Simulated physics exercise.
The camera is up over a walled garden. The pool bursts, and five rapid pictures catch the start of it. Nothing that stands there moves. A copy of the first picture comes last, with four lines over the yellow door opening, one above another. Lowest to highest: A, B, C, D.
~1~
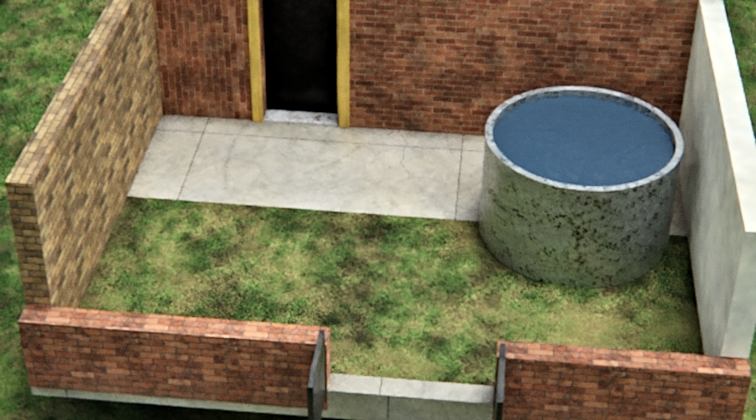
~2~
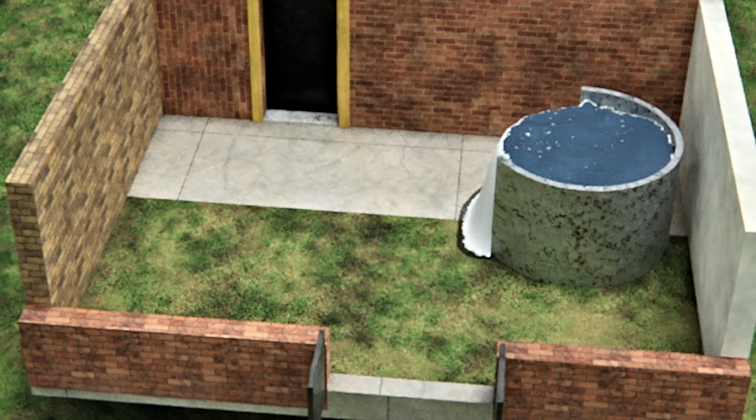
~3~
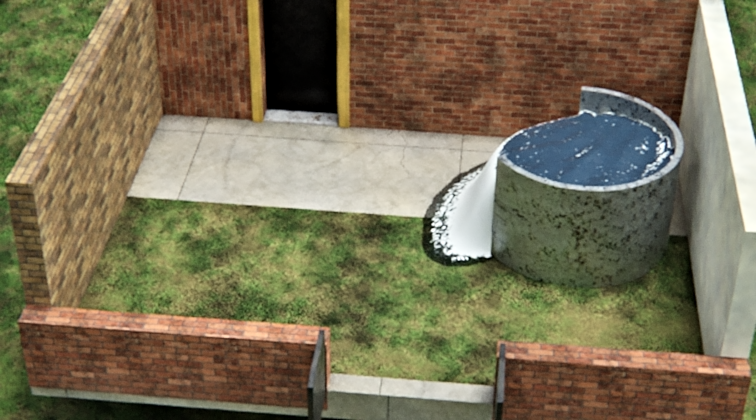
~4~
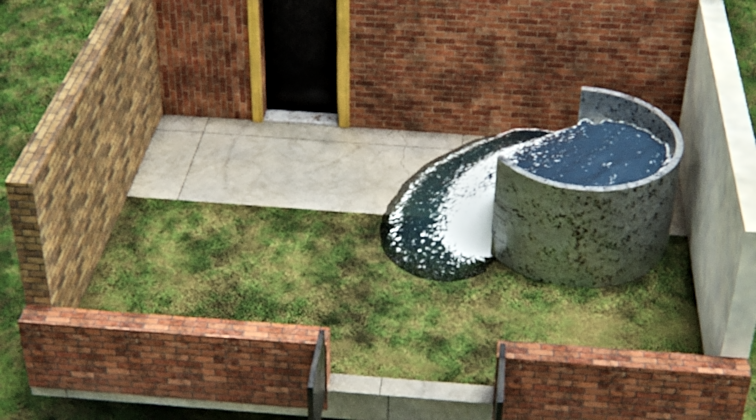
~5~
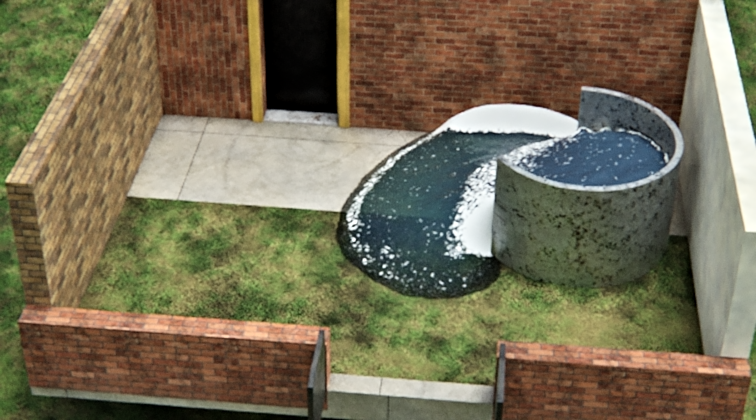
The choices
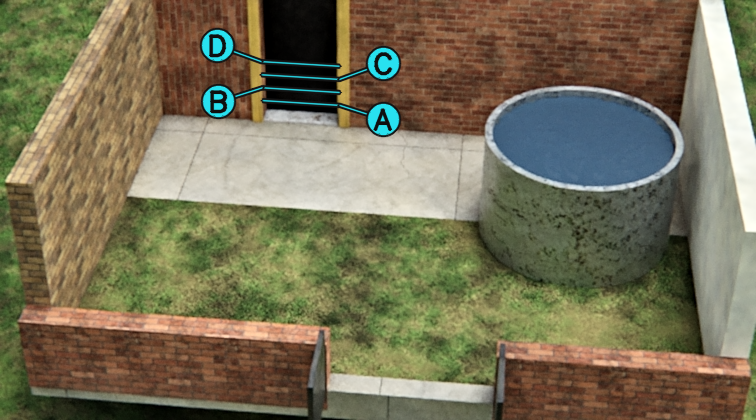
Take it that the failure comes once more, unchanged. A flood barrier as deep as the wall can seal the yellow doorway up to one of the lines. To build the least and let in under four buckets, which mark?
A will do.
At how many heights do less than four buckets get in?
All of them.
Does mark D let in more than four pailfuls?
No, that is safe.
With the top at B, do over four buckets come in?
No.
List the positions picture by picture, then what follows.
Water in the pool at rest, its middle at (583, 142); foot of the yellow doorway at (301, 124); open gate at (414, 329).
Water covers 2 % of the ground and shows as far out as (482, 253).
Water covers 7 % of the ground and shows as far out as (435, 253).
Water covers 14 % of the ground and shows as far out as (409, 266).
Water covers 21 % of the ground and shows as far out as (400, 287).
On the marked copy, A at (301, 102); B at (300, 90); C at (300, 77); D at (300, 63); from the bottom up A, B, C, D.
If A is chosen, a splash gets over, under a bucket.
If B is chosen, nothing gets over.
If C is chosen, nothing gets over.
If D is chosen, nothing gets over.
